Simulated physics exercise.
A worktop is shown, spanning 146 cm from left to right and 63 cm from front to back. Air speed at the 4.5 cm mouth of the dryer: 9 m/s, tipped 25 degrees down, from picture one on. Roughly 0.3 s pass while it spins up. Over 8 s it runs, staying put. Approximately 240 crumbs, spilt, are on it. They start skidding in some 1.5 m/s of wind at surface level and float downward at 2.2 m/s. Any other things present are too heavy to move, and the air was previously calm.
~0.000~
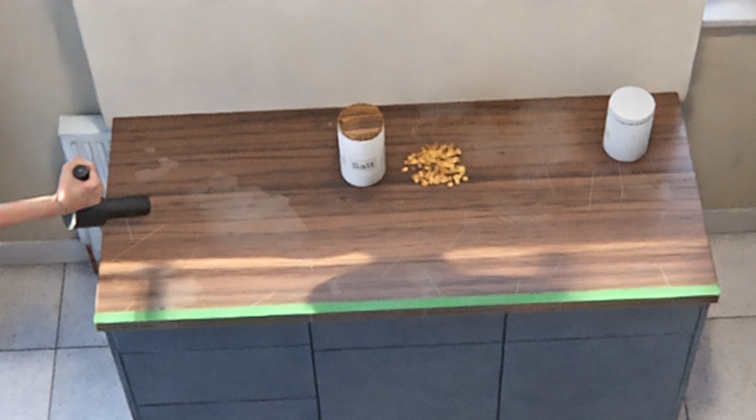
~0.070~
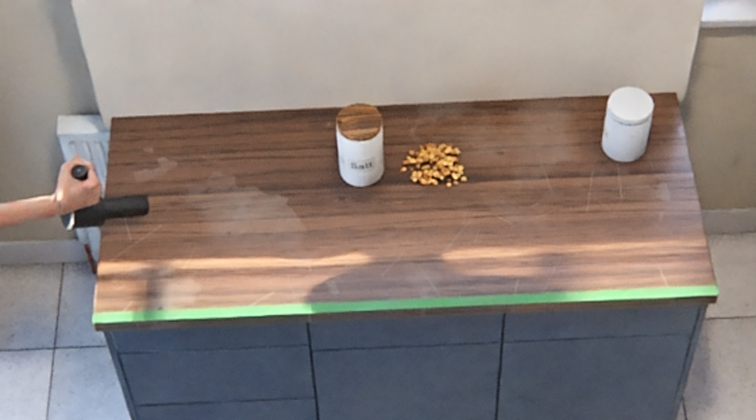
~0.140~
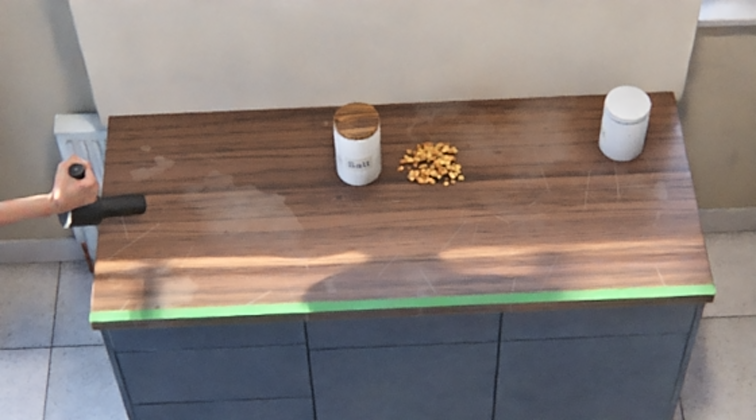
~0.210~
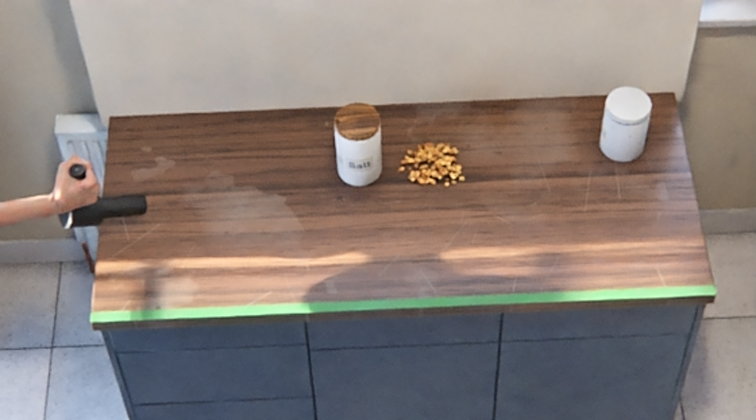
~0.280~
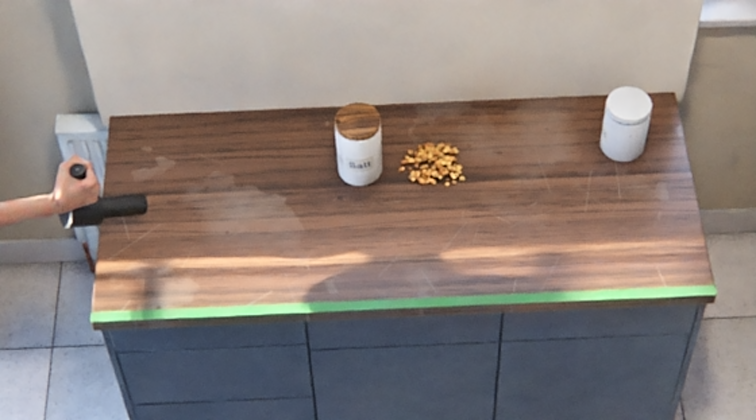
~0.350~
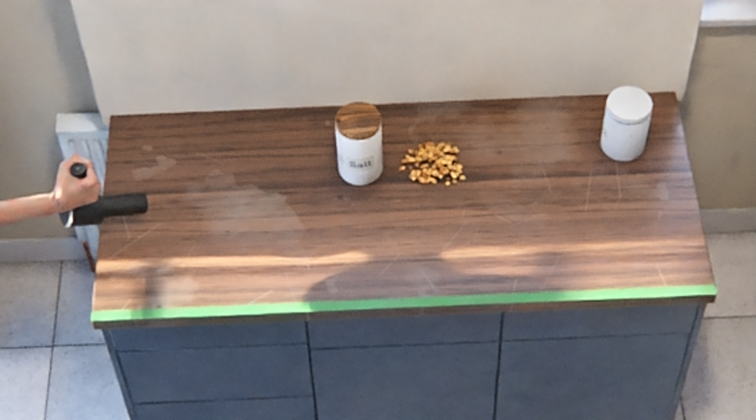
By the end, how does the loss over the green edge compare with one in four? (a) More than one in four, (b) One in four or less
b.
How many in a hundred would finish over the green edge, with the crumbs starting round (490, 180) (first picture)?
Roughly 0 per cent.
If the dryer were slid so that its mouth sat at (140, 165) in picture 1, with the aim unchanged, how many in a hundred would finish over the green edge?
0 %.
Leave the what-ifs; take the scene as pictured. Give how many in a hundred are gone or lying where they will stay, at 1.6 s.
About 60 %.
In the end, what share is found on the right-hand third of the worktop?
It comes out near 5 in a hundred.
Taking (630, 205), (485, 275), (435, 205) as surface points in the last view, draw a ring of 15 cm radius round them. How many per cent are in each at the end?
Estimates in listed order: 0 %; 0 %; 60 %.
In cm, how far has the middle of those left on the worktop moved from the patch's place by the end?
That works out close to 0 centimetres.
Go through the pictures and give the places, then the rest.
In the first picture, the middle of the crumbs is near (438, 161), none has stirred yet and the mouth of the dryer is at (146, 205).
In the second picture, the middle of the crumbs is near (437, 159), none has stirred yet and the green edge is centred on (406, 309).
In the third picture, the middle of the crumbs is near (434, 158), none has stirred yet, the top of a jar is at (357, 119) and the top of a jar is at (628, 103).
In the fourth picture, the middle of the crumbs is near (435, 159) and none has stirred yet.
In the fifth picture, the middle of the crumbs is near (435, 159) and none has stirred yet.
In the sixth picture, the middle of the crumbs is near (435, 158) and none has stirred yet.
After 1.6 s, 38 % are on the move or not yet settled, 0 % are over the green edge; the middle of those still in play is near (437, 162).
After 2.6 s, 36 % are on the move or not yet settled, 0 % are over the green edge; the middle of those still in play is near (437, 162).
After 4.4 s, 32 % are on the move or not yet settled, 0 % are over the green edge; the middle of those still in play is near (437, 162).
After 8.0 s, at the end, 0 % are over the green edge; the middle of those still in play is near (437, 162).
